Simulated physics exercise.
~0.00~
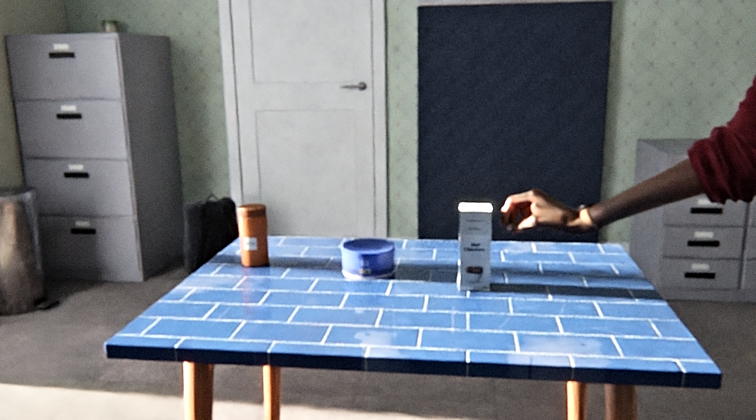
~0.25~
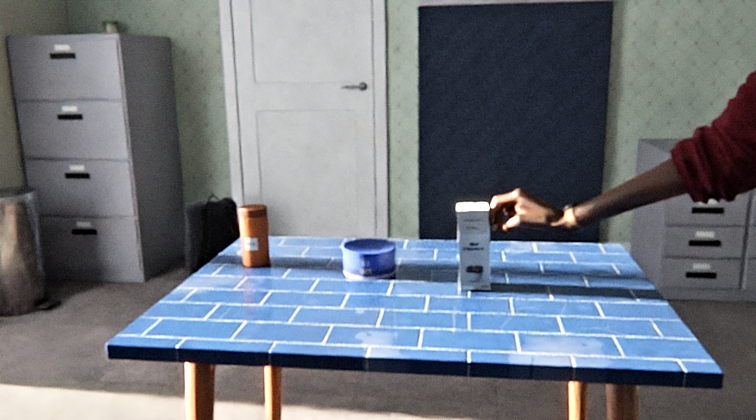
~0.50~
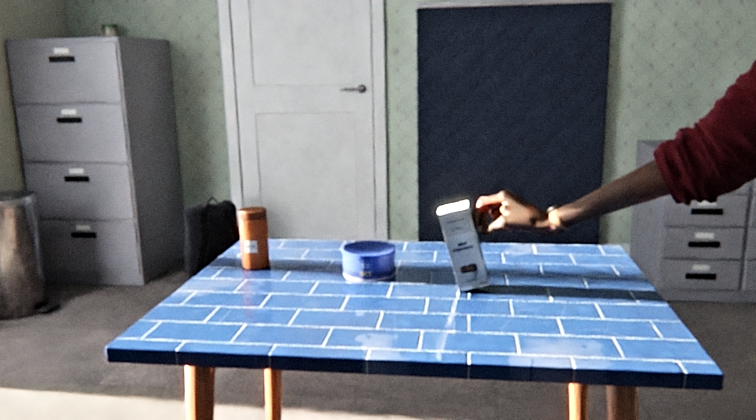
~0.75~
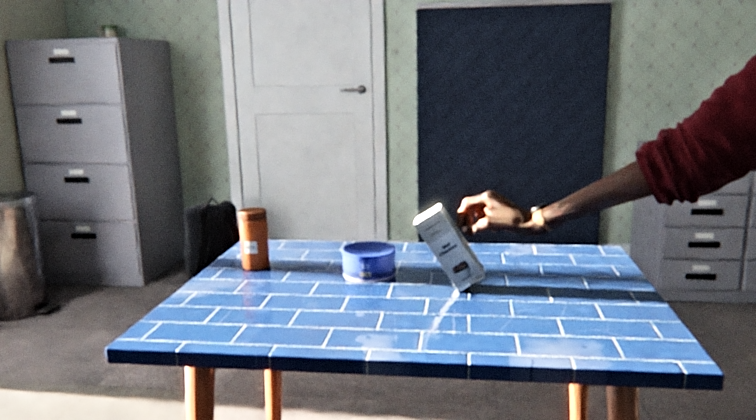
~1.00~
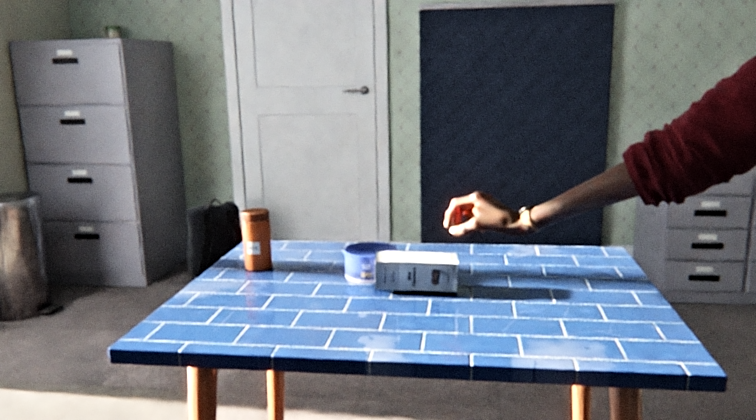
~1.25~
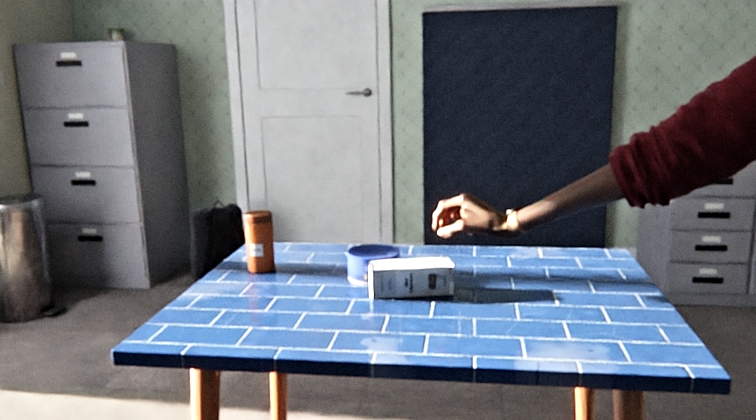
On a blue tiled table, a hand pushes an upright white carton left until it tips over, landing beside a blue tub.
